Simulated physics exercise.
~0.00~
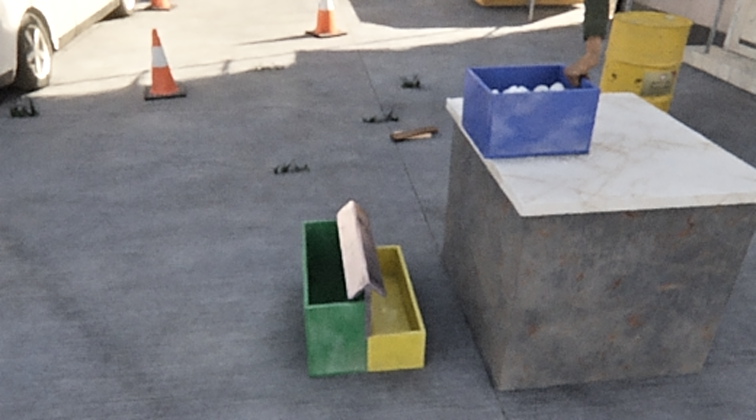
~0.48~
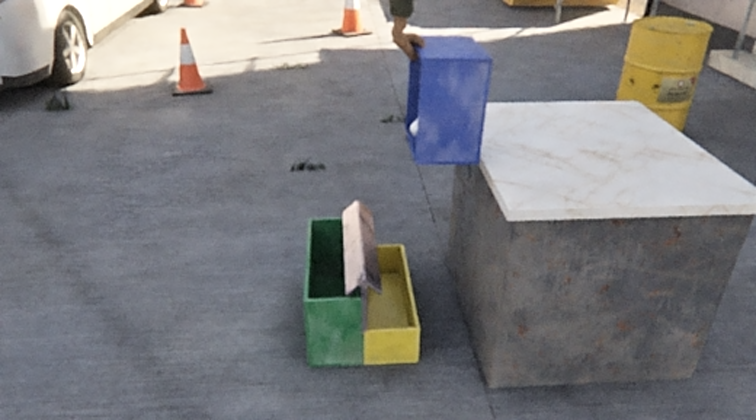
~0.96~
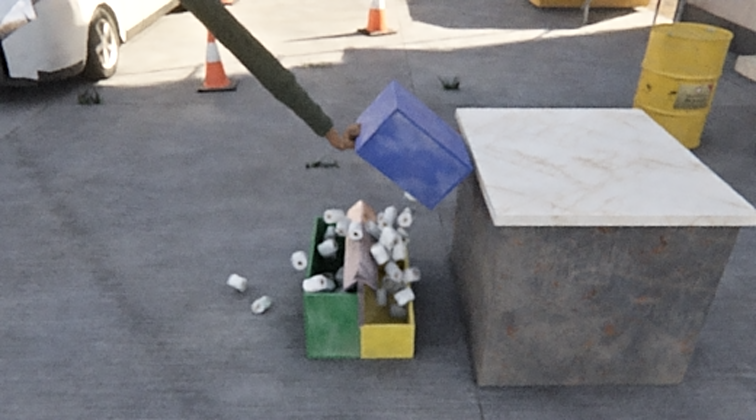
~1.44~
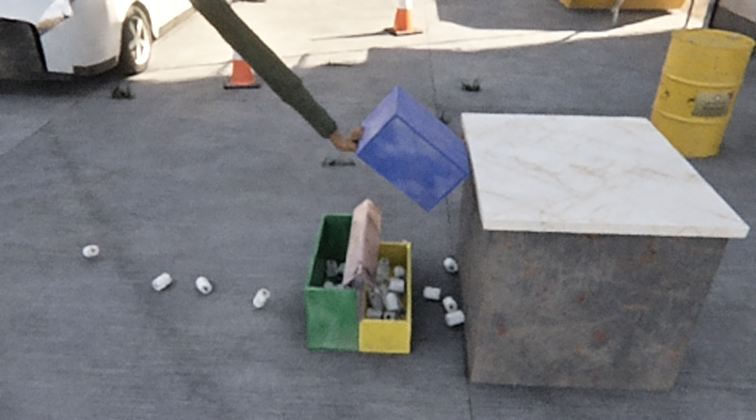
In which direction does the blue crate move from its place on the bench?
The blue crate moves to the left, off the bench top and out over the containers below.
At the start, a blue crate holding small white rolls rests on a pale-topped bench, with a green tub and a yellow trough side by side on the ground below, a slanted ridge between them. A hand lifts the crate off to the left and tips it onto its side. The arm then turns it further, and the rolls tumble out over the ridge and both containers, some flying wide to the left. At the end, the arm still holds the tilted crate, with rolls lying in the green tub and the yellow trough, a few on the ground beside the bench and several scattered to the left.
